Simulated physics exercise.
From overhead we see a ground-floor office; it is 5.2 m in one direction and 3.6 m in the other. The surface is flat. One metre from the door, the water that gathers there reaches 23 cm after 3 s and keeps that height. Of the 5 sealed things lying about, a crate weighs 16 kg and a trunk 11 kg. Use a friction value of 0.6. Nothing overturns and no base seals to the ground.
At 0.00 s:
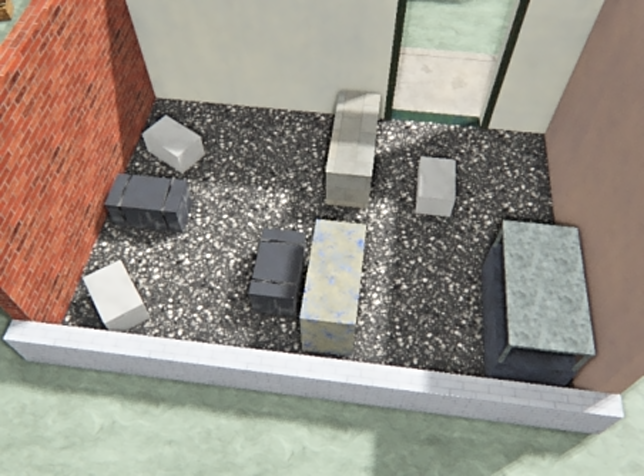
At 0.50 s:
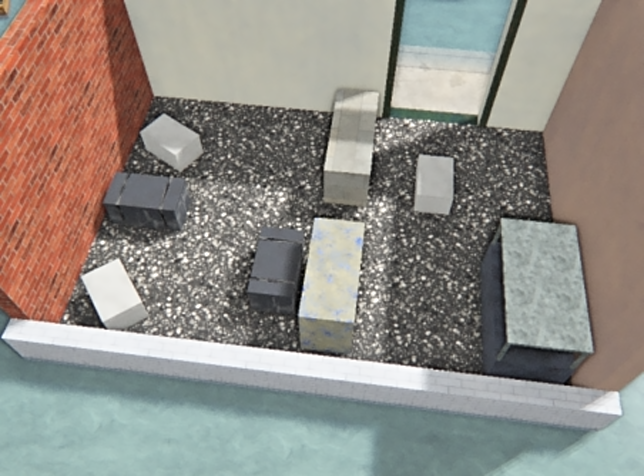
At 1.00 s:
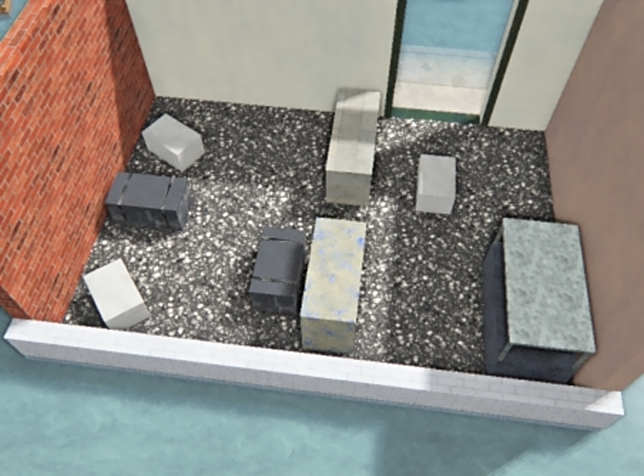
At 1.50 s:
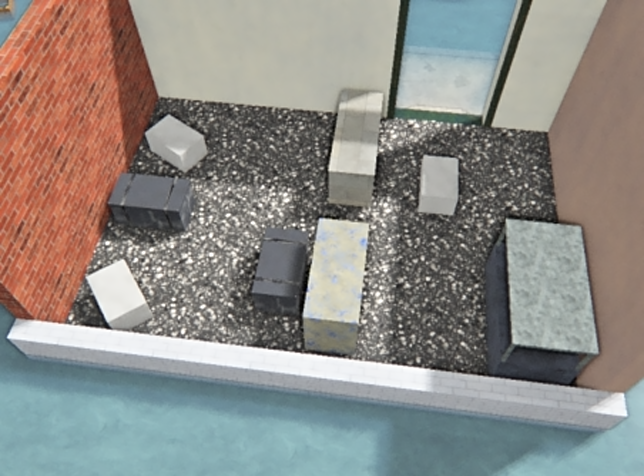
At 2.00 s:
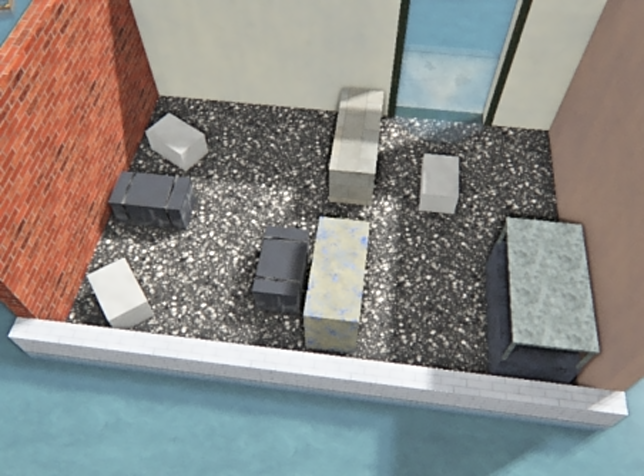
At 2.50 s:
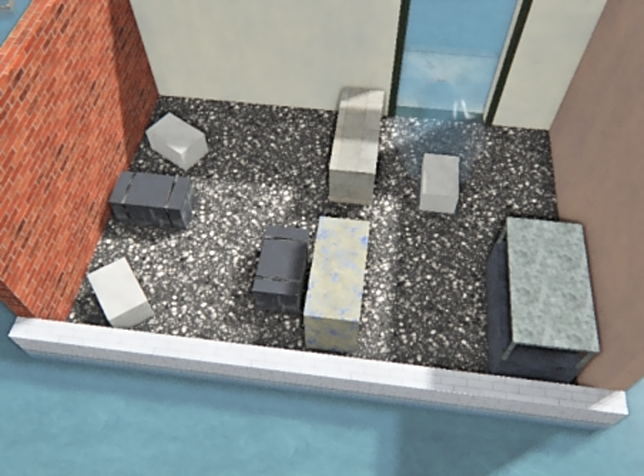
To begin with, a dark speckled floor with scattered blocks and boxes lies dry beside a brick wall, while the ground outside is pale green. Blue water then covers the ground outside and appears in the doorway, and finally a thin sheet spreads just inside, while the boxes stay still.
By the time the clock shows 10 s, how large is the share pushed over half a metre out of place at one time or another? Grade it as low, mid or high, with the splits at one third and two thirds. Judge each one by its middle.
Grade: Low, under a third.
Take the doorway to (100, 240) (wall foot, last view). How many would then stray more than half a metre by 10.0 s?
In that case 3 of them.
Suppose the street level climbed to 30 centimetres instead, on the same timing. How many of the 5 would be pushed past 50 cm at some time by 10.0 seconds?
Count under that change: 5.
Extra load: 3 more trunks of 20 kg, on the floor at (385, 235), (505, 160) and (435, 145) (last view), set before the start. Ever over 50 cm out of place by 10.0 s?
The three, in order: Larger, larger, larger.
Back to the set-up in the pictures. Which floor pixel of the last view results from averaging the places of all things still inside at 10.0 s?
I'd put it close to (219, 253) in the last view.
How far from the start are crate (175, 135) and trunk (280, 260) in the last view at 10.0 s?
They sit 0 cm and 10 cm away, in the order given.
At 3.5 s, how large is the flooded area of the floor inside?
About 4.0 m2 is covered.
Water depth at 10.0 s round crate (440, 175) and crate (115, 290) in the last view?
About 14 and 4 cm.
After 3.5 s 0 of 5 are over 50 cm from their spots; 0 afloat.
After 4.5 s 1 of 5 are over 50 cm from their spots; 0 afloat.
After 7.0 s 1 of 5 are over 50 cm from their spots; 1 afloat.
After 10.0 s 1 of 5 are over 50 cm from their spots, and 1 have been at some point; 2 afloat.
